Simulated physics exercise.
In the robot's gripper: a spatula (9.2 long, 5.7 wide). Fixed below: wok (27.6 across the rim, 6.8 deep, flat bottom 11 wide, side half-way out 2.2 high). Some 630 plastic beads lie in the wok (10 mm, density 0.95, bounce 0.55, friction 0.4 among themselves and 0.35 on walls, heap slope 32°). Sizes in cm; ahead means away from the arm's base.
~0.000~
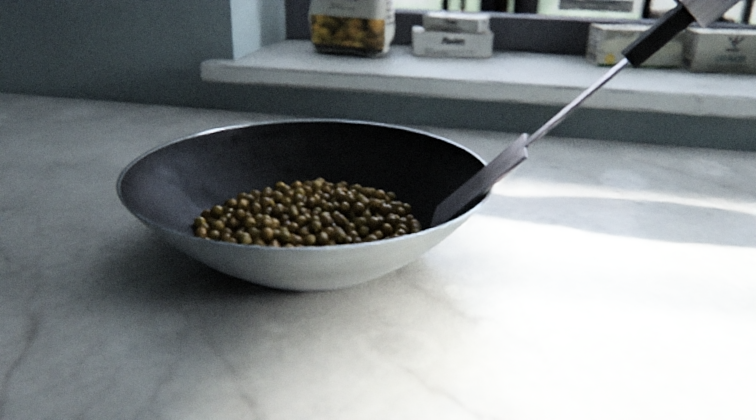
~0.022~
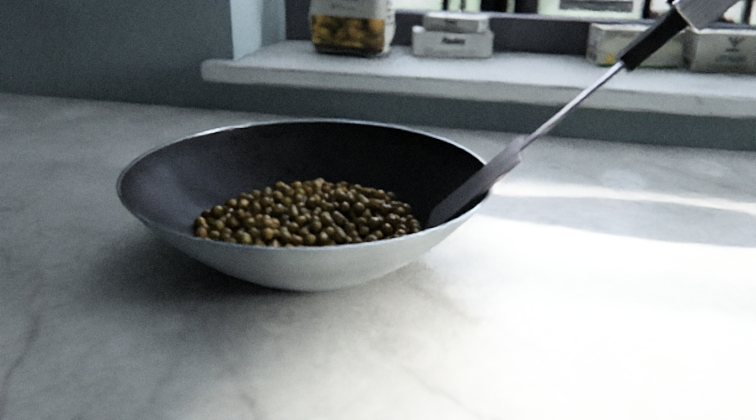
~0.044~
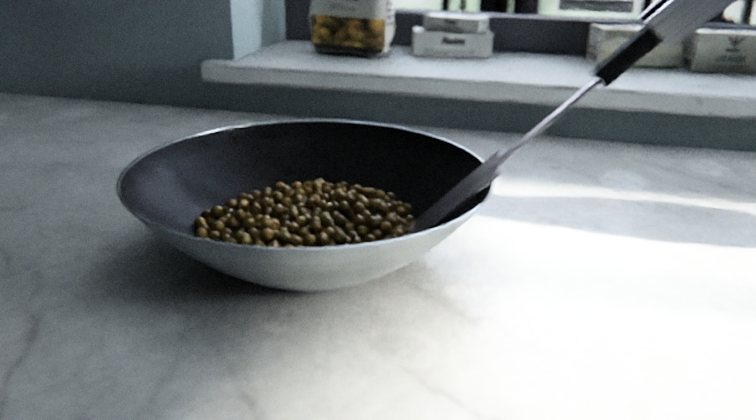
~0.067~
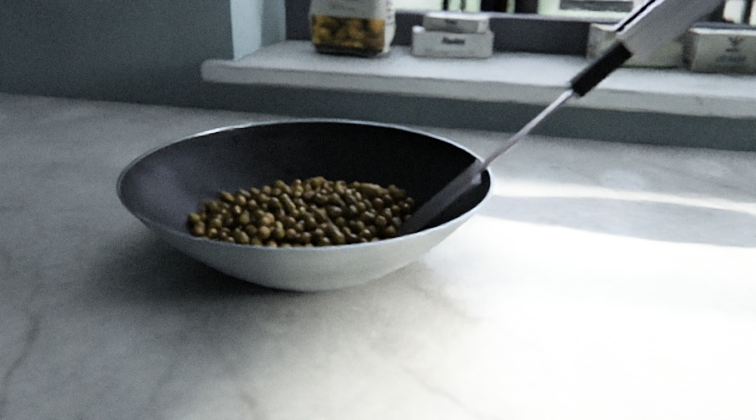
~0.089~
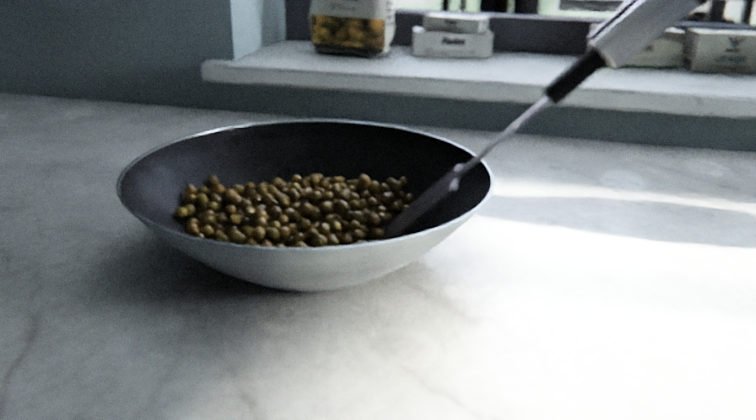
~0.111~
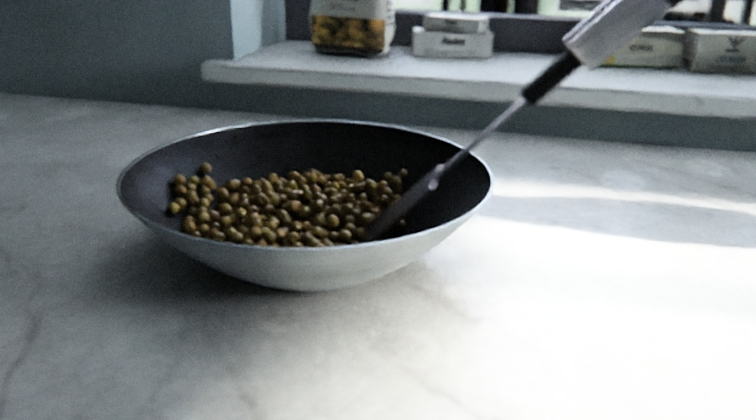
Robot gripper holding a spatula at a slant, pushing a pile of small green-brown beads leftward inside a dark wok.
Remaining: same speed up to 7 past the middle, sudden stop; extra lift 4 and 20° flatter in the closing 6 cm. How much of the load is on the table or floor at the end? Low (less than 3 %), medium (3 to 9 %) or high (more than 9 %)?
Share on the table or floor: Low (less than 3 %).
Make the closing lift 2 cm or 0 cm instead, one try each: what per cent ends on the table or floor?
Some 0 and 0 per cent.
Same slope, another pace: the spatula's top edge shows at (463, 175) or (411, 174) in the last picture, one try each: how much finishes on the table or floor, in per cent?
About 0 and 5 per cent.
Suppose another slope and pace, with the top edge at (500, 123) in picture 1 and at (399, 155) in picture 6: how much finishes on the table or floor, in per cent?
About 5 per cent.
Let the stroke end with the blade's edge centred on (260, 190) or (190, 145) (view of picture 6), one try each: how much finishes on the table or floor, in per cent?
Some 0 and 15 per cent.
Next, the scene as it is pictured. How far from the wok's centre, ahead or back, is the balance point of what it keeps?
Roughly 3.5 cm ahead.
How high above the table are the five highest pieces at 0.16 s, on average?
Some 5 cm.
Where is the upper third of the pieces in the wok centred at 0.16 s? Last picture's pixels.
Around (263, 205).
By 0.16 s, sloping 47°, highest piece 6 above the table; 634 in the wok.
By 0.22 s, sloping 38°, highest piece 6 above the table; 634 in the wok.
By 0.45 s, sloping 27°, highest piece 8 above the table; 626 in the wok, 2 on the table or floor, 6 on the blade or in flight.
By 1.50 s, sloping 27°, highest piece 6 above the table; 626 in the wok, 8 on the table or floor.
Final count, 626 in the wok, 8 on the table or floor. That is 1 % on the table or floor.
